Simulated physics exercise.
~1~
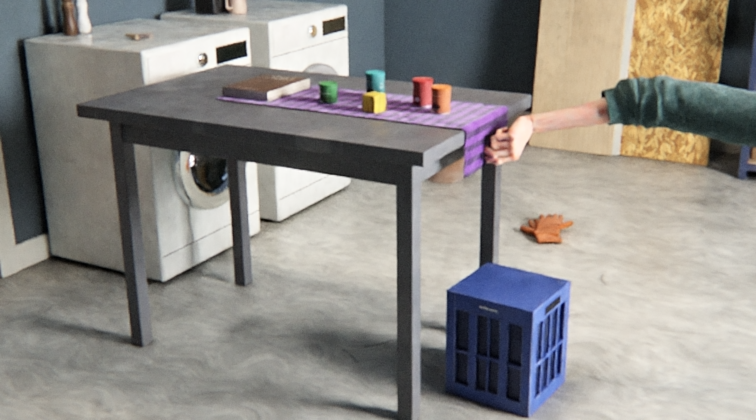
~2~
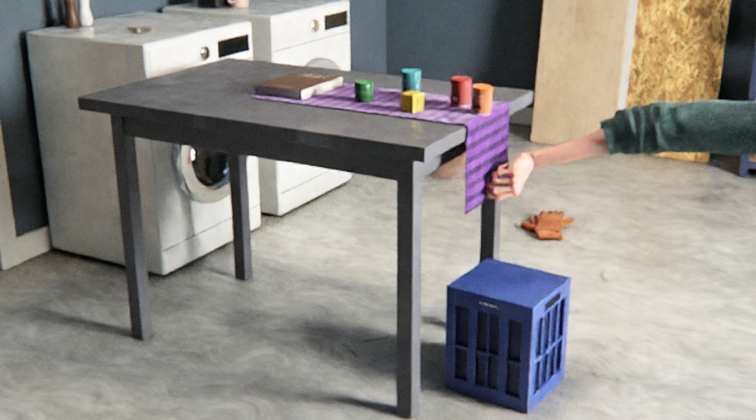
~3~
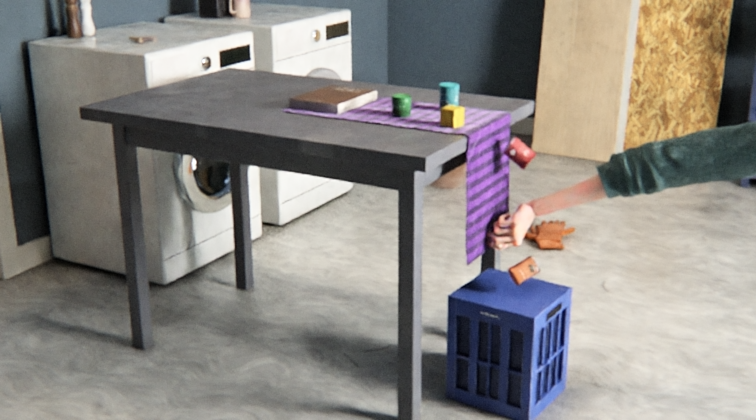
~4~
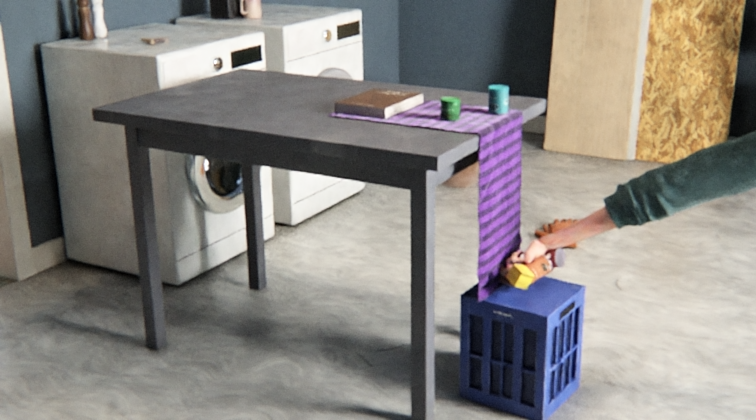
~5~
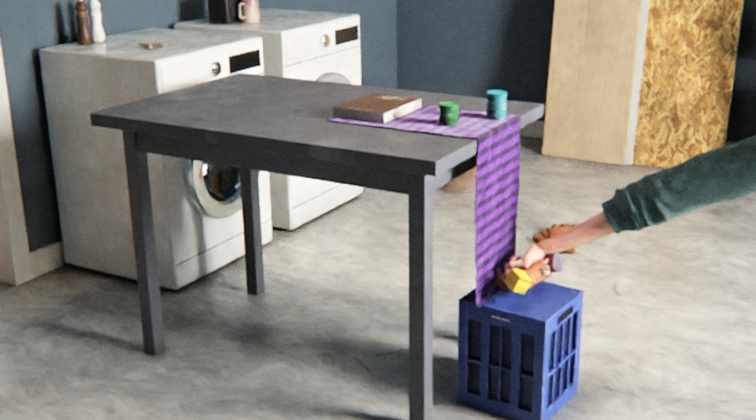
The clip opens on a dark table with a purple cloth running to its right edge, carrying colored cans, a yellow cube and a brown book, while a hand grips the cloth's end. The hand draws the cloth downward, and everything on it slides right, still upright. Next, the orange can and then the red can tumble over the edge toward the blue crate below. As the pulling continues, the yellow cube falls too. The hand stops with the hem at the crate, the three fallen things bunched beside it, while the green and turquoise cans and the book remain on the table.
